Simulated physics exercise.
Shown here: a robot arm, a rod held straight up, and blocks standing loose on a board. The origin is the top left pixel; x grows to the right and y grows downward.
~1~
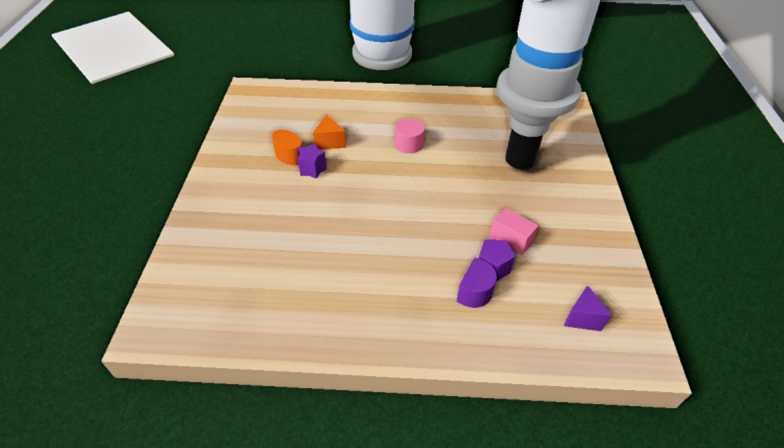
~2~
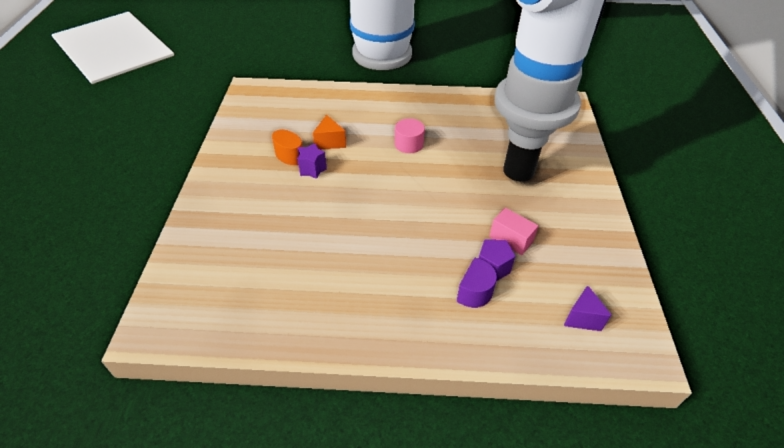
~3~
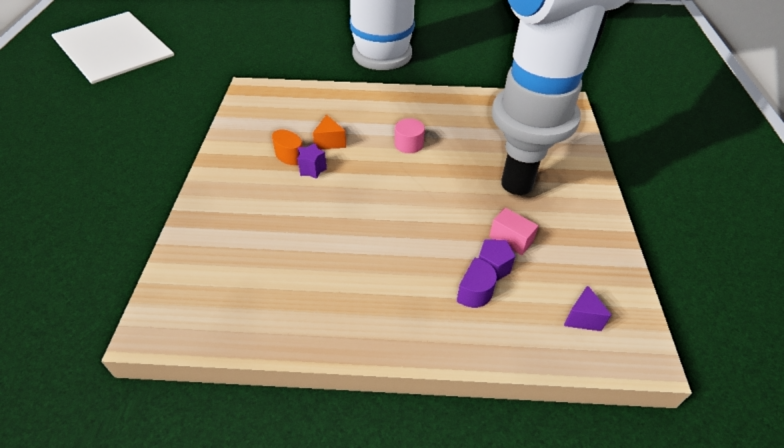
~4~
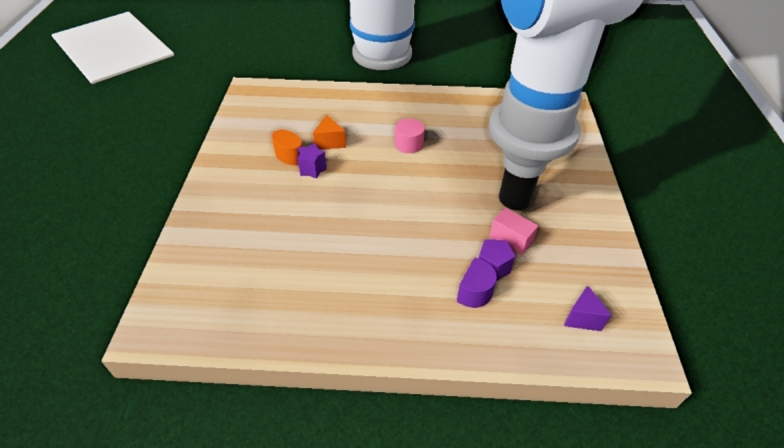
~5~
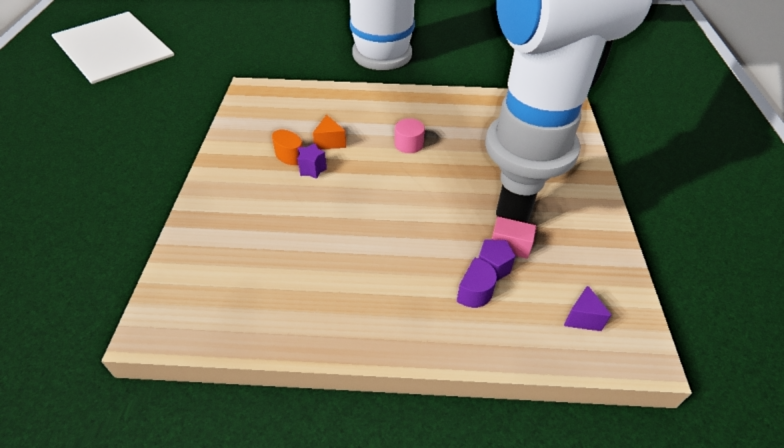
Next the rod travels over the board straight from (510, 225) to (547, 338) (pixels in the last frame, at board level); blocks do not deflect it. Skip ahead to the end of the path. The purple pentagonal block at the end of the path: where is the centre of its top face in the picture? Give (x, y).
At the end it should sit near (485, 307).
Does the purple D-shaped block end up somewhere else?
I'd say yes.
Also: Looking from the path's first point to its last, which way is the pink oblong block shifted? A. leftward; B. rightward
B - rightward.
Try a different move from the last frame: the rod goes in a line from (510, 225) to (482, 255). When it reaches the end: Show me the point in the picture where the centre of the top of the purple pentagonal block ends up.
Roughly at (487, 286).
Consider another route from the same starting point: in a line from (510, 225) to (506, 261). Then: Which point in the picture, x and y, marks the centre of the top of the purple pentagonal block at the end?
That would be at about pixel (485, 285).
What follows on the original path. One third of the way, rod (524, 249); purple D-shaped block (463, 292); purple pentagonal block (490, 275), turned 35° clockwise; pink oblong block (521, 265), turned 20° clockwise.
Two thirds of the way, rod (536, 287); purple D-shaped block (447, 301), turned 40° clockwise; purple pentagonal block (485, 299), turned 65° clockwise; pink oblong block (522, 306), turned 50° clockwise.
At the end, rod (551, 329); purple D-shaped block (446, 301), turned 40° clockwise; purple pentagonal block (485, 307), turned 90° clockwise; pink oblong block (517, 333), turned 85° clockwise; purple three-sided block not moved.
